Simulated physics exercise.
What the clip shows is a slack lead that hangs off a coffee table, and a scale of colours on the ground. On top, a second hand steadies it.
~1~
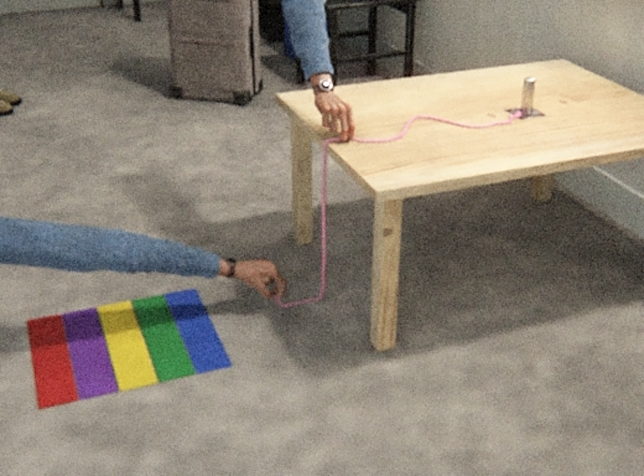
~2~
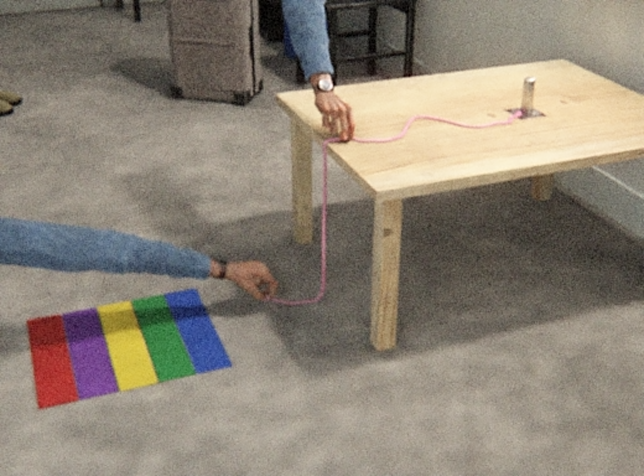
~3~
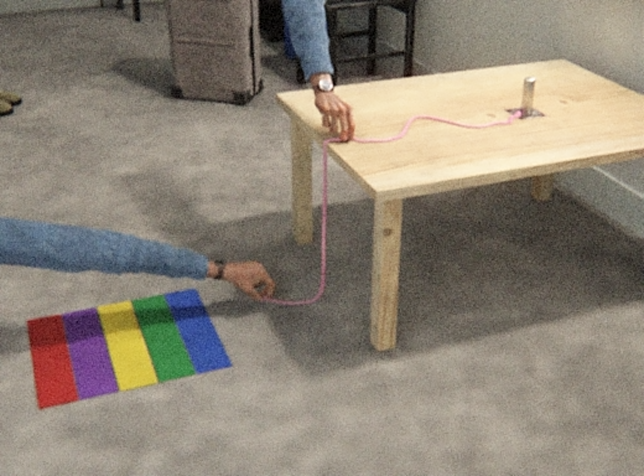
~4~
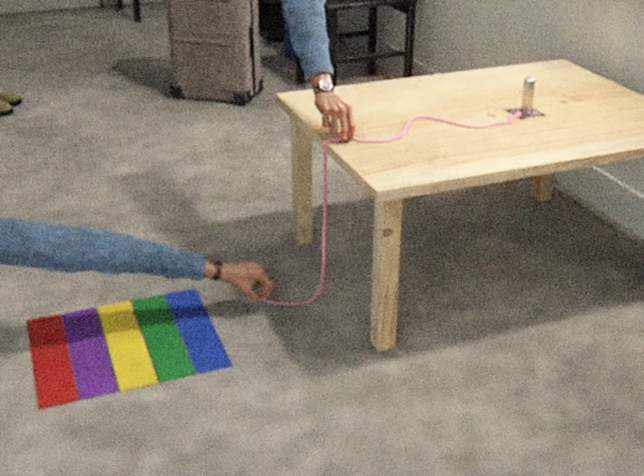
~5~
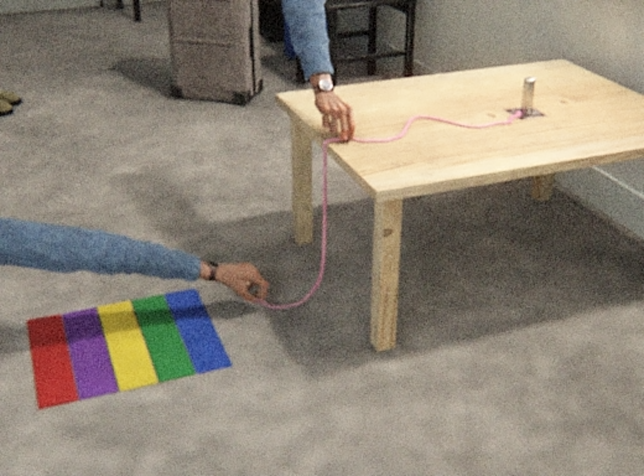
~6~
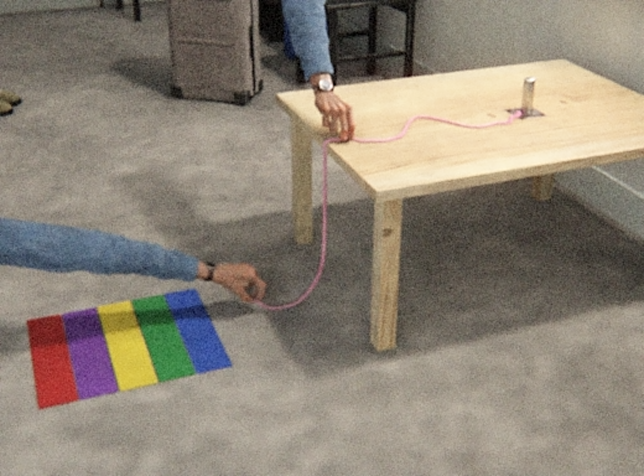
A pink cord hangs slack off a wooden table as the lower hand draws its end slightly left toward colored stripes.
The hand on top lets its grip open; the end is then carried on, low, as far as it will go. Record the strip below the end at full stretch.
Below the end: Purple.
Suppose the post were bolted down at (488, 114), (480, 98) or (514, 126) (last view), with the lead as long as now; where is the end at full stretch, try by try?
Try by try, around (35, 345), (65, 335) and (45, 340).
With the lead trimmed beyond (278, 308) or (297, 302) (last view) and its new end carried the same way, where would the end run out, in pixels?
Roughly at (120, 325) the first time and at (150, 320) the second.
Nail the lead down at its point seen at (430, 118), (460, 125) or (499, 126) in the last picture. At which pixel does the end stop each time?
Roughly (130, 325), (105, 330) and (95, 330).
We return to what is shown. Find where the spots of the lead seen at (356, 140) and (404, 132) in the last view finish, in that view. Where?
The first settles around (301, 161), the second around (355, 136).
A little later, end near (162, 318); over green.
Next, end near (115, 328); over yellow.
When it is tight, end near (86, 334); over purple. The end stops over the purple strip.
